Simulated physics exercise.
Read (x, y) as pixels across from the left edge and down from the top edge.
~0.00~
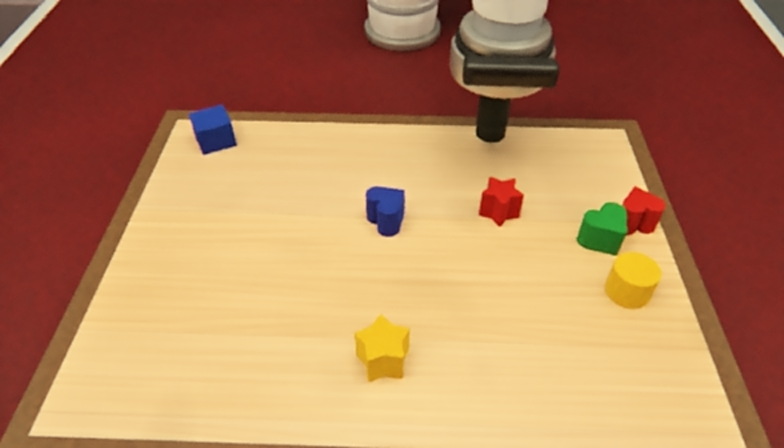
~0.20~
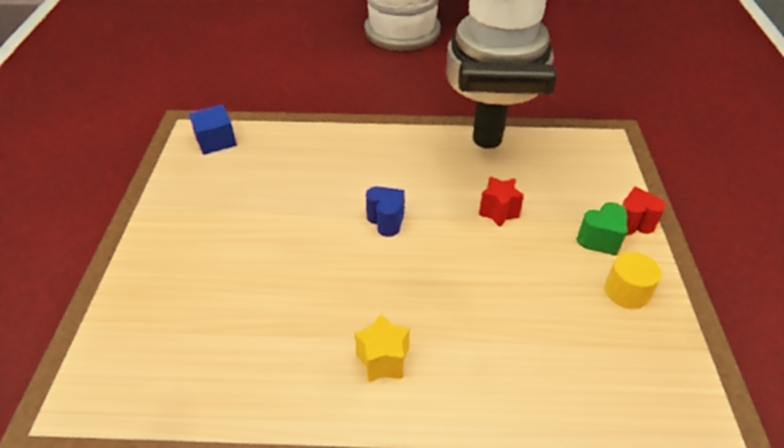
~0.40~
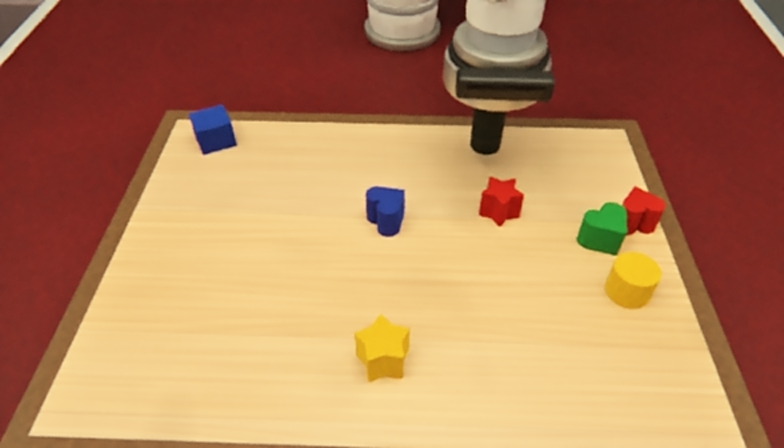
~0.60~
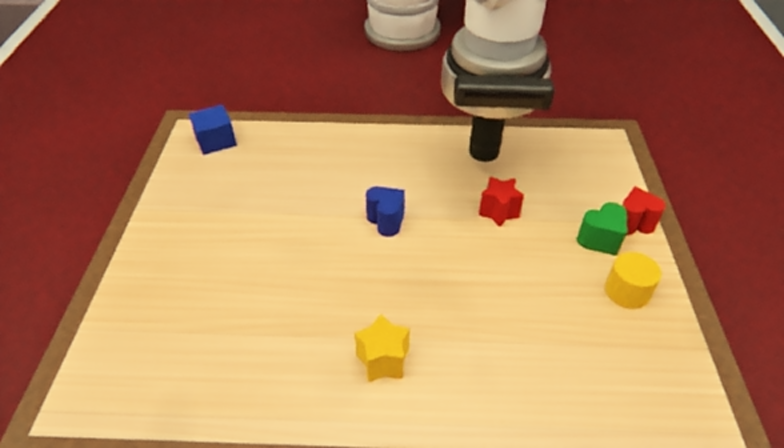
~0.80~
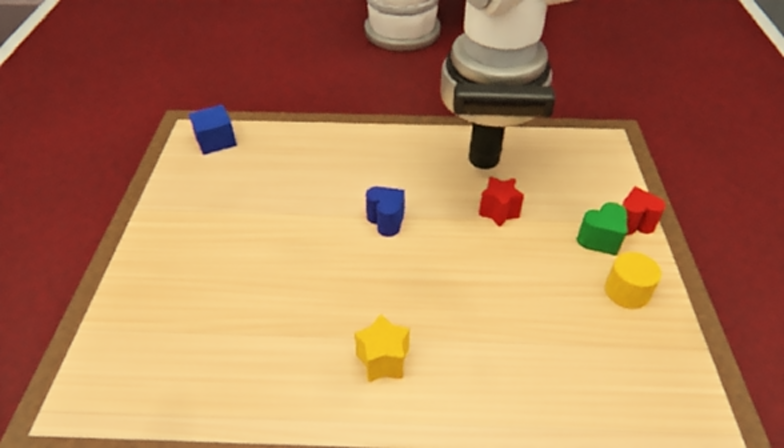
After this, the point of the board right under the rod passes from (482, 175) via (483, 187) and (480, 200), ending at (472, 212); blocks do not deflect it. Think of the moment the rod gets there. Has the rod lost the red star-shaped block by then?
The answer is yes.
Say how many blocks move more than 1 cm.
The number will come to 1.
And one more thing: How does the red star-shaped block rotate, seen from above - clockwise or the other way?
Seen from above, its turn is counter-clockwise.
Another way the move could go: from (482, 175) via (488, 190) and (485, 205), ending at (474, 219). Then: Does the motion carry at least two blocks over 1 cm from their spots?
The answer is no.
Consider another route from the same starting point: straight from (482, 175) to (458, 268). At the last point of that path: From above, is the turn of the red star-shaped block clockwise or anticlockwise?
Prediction: Counterclockwise.
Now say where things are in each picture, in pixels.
Rod's lower end at (490, 135); blue heart at (386, 198); red star-shaped block at (503, 189), in the first picture.
Rod at (487, 140); blocks still, in the second picture.
Rod at (485, 147); blocks still, in the third picture.
Rod at (484, 153); blocks still, in the fourth picture.
Rod at (484, 160); blue heart at (386, 198); red star-shaped block at (503, 189), in the fifth picture.
The first path, step by step. Halfway along, rod at (484, 180); red star-shaped block at (506, 193).
At the end, rod at (474, 197); blue heart still; red star-shaped block at (504, 200), turned 60° anticlockwise.
